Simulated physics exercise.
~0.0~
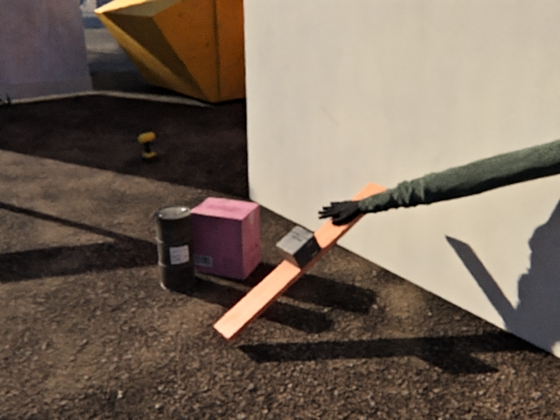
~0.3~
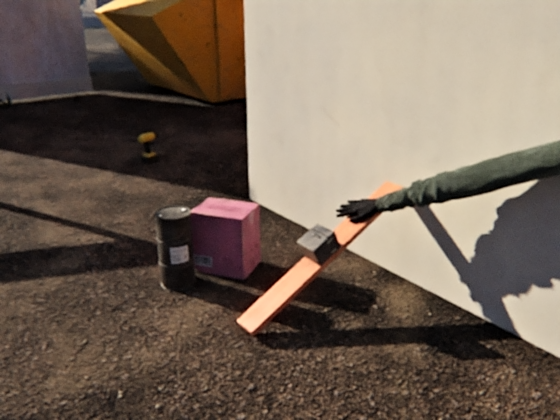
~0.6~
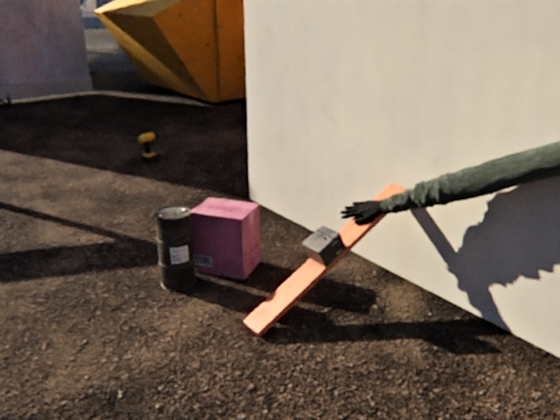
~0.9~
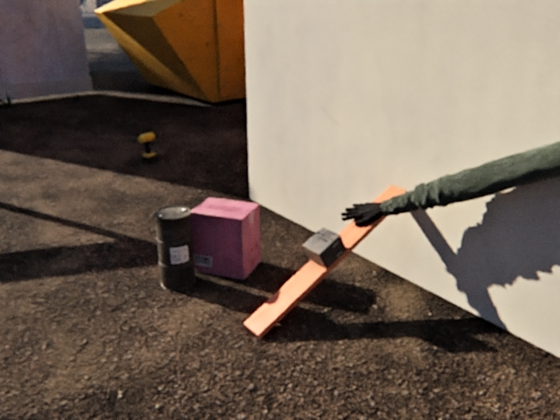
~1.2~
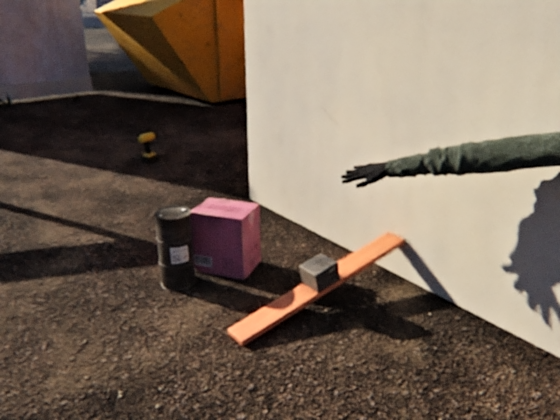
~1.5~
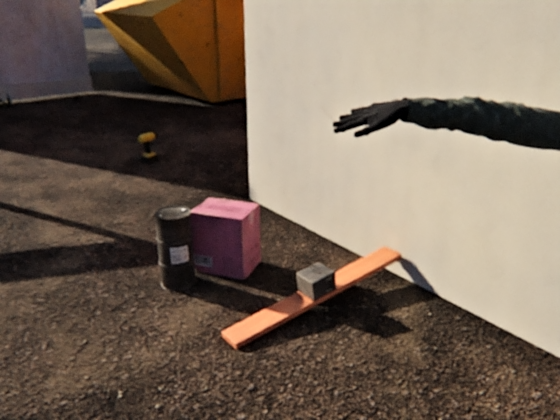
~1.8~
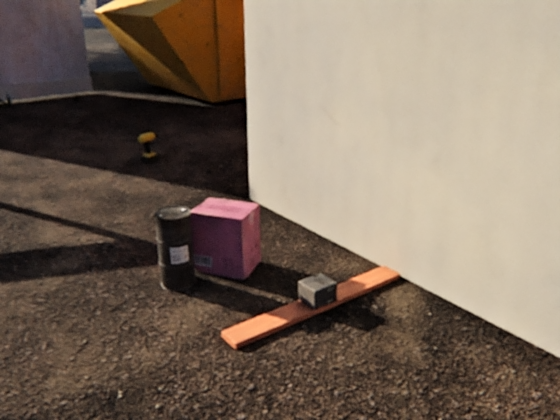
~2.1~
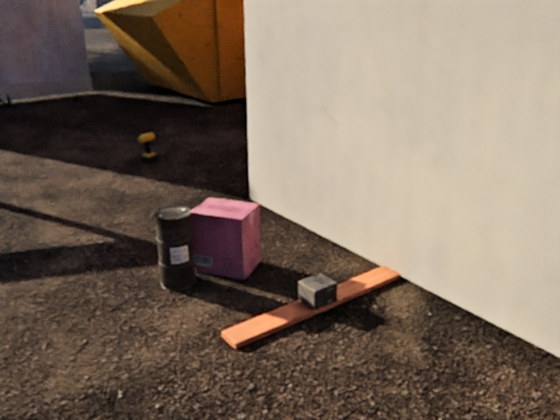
An orange plank carrying a gray block slides down the wall after a gloved hand releases it.
